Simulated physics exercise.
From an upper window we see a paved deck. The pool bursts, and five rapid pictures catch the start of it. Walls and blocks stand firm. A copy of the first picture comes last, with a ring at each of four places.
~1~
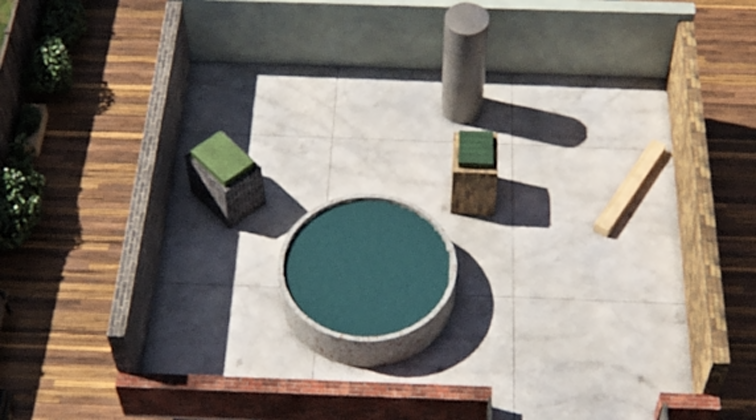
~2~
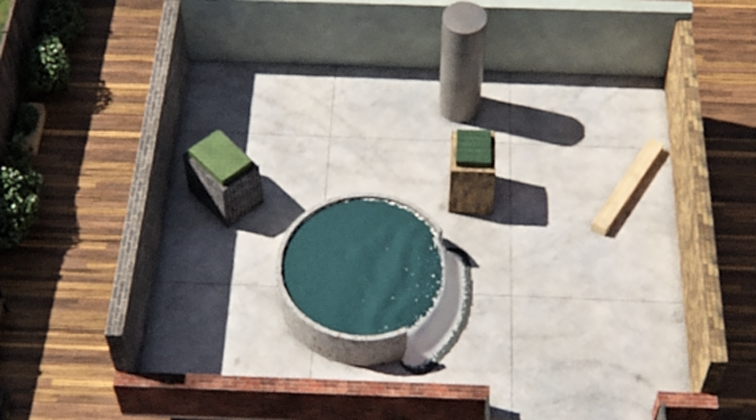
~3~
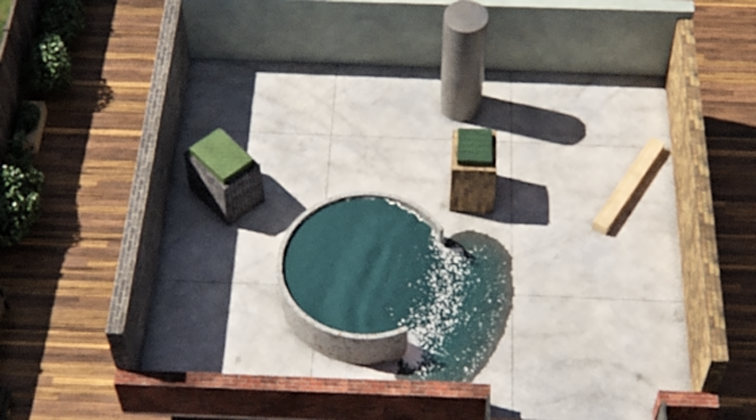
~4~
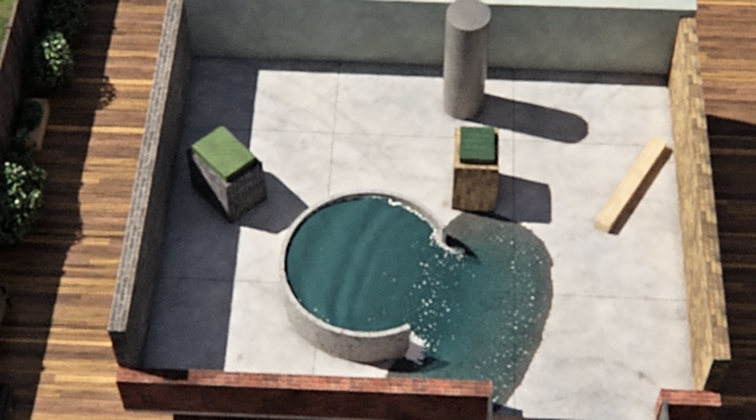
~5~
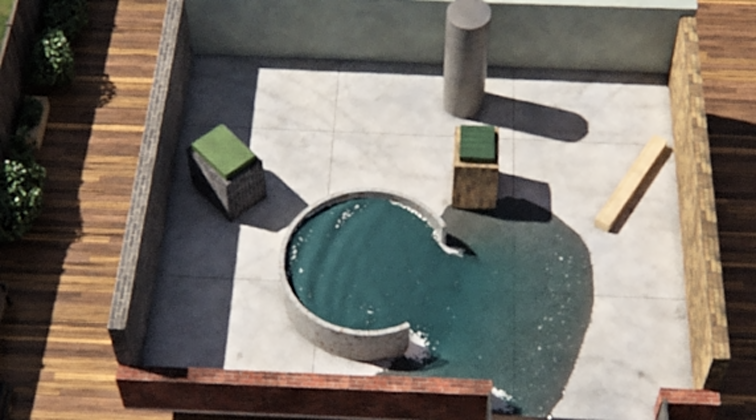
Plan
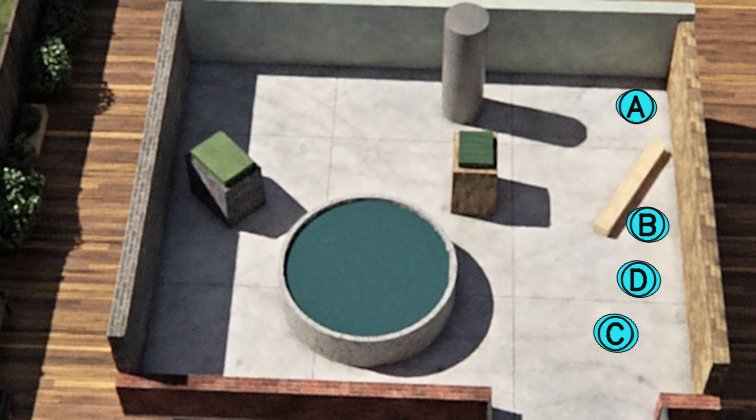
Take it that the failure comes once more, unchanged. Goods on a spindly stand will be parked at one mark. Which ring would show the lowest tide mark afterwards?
The best place is A.
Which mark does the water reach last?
A it is.
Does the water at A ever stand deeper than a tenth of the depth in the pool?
Yes.
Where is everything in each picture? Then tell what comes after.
Pool full, its middle at (367, 268); open gate at (575, 394), in the first frame.
In the second frame, 2 % of the ground under water, visible out to (415, 349).
In the third frame, 6 % of the ground under water, visible out to (481, 237).
In the fourth frame, 11 % of the ground under water, visible out to (528, 234).
In the fifth frame, 17 % of the ground under water, visible out to (581, 248).
In cyan, A at (636, 106); B at (647, 224); C at (615, 333); D at (638, 279).
With A, the water peaks at about 16 % of the depth that stood in the pool.
With B, the water peaks at about 37 % of the depth that stood in the pool.
With C, the water peaks at about 46 % of the depth that stood in the pool.
With D, the water peaks at about 49 % of the depth that stood in the pool.
